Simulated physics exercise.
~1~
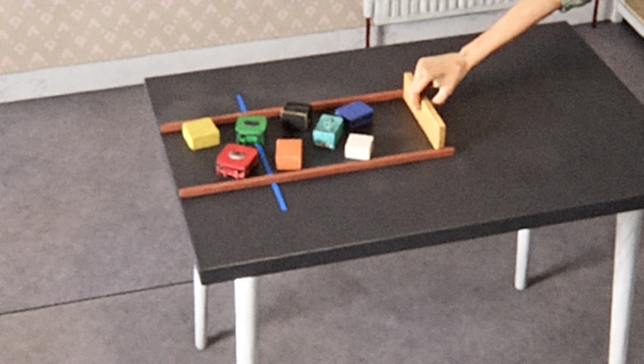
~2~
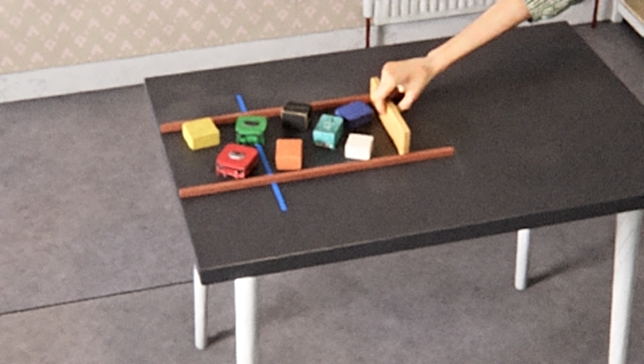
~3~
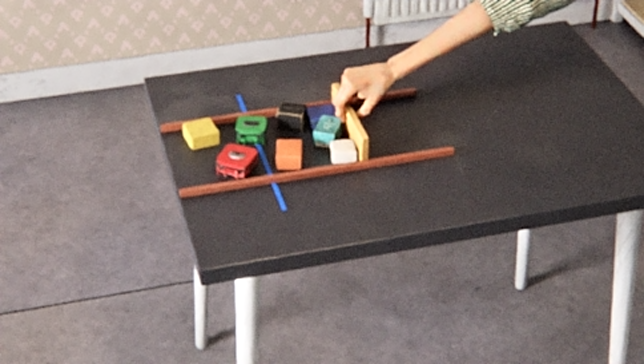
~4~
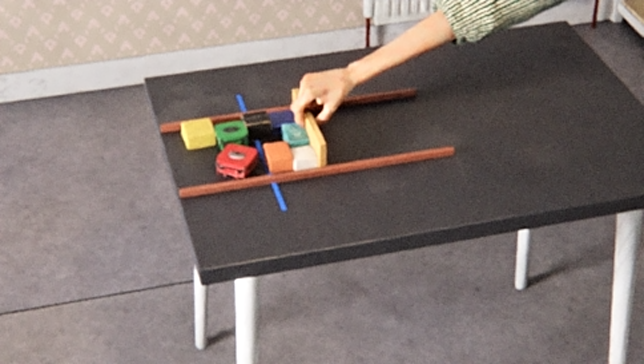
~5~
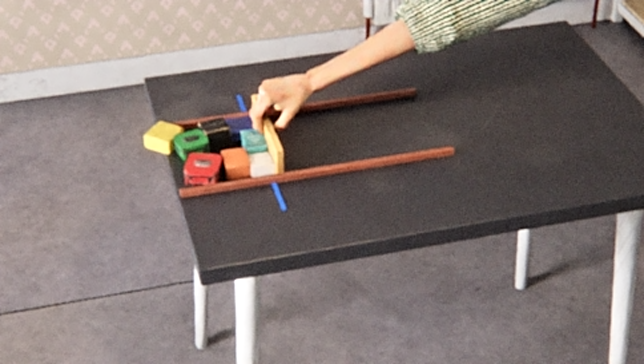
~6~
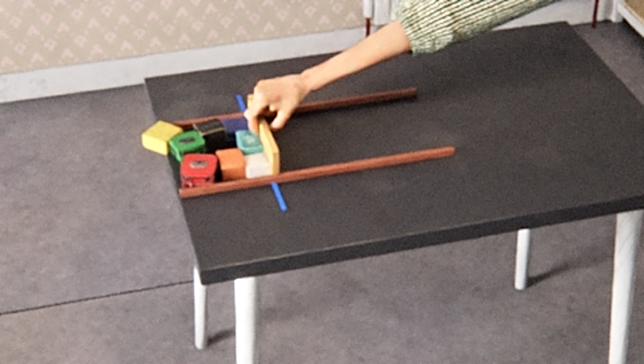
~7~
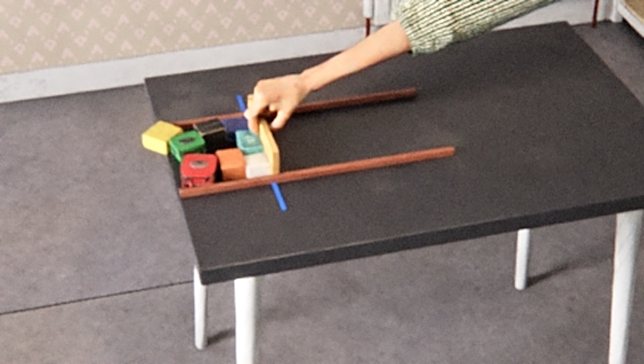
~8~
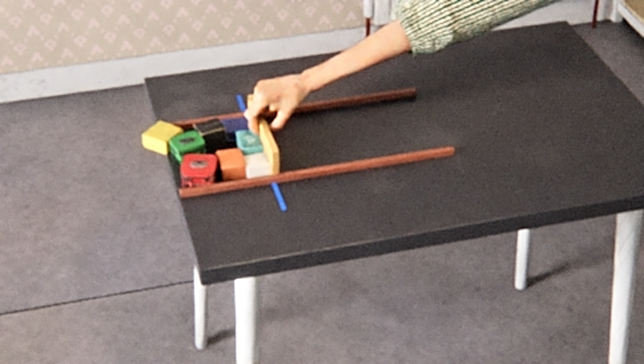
The video shows a hand sliding an upright wooden board leftward between two brown rails on a dark table, bunching colourful blocks and cases together and pushing them toward the table's end. The board stops near the blue tape line, with the yellow block at the edge and nothing fallen.
